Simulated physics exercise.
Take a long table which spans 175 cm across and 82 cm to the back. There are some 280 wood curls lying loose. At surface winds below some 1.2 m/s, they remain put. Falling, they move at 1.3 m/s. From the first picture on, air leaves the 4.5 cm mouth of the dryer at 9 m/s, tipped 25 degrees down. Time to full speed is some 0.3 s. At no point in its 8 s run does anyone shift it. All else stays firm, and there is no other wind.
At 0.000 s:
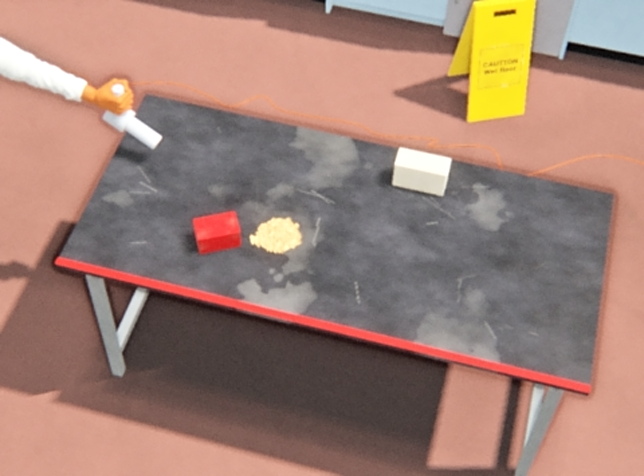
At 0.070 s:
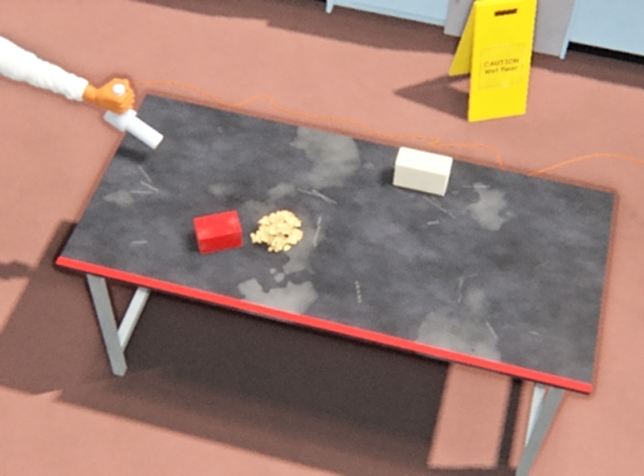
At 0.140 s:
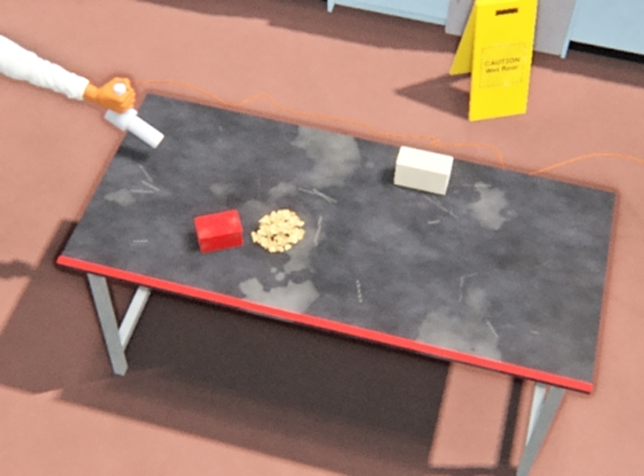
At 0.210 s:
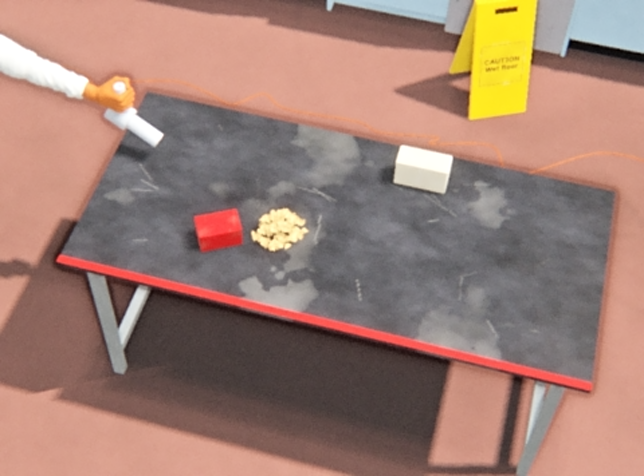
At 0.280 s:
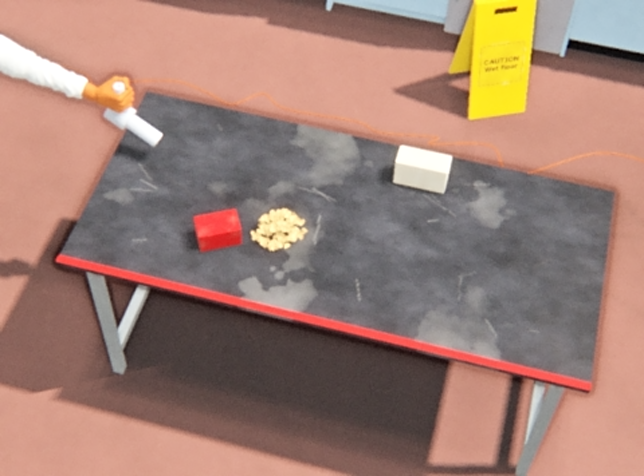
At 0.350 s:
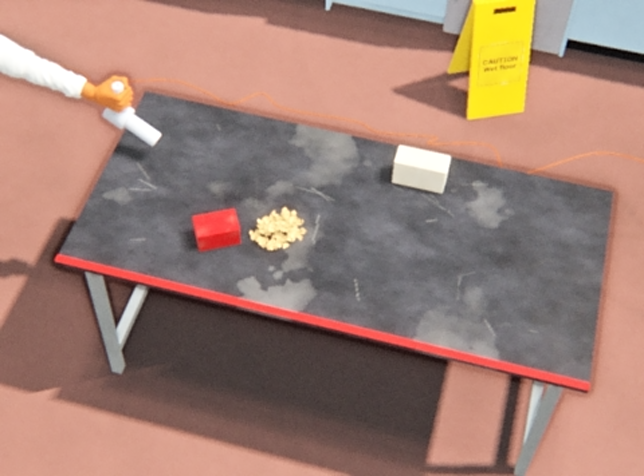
A gloved hand held a white dryer still at the left end of a long dark table, angled down toward loose pale wood curls beside a red block, and only a few curls shifted slightly.
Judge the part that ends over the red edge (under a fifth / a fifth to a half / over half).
Fraction over the red edge: In excess of half.
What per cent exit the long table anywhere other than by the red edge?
20 per cent.
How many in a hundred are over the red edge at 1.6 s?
Roughly 30 per cent.
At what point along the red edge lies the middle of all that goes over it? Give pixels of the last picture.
Median crossing point, approx. (458, 359).
After 1.6 s, 88 % are on the move or not yet settled, 34 % are over the red edge; the middle of those still in play is near (516, 349).
After 2.6 s, 44 % are on the move or not yet settled, 55 % are over the red edge; the middle of those still in play is near (539, 355).
After 4.4 s, 23 % are on the move or not yet settled, 63 % are over the red edge; the middle of those still in play is near (547, 352).
After 8.0 s, at the end, 67 % are over the red edge.
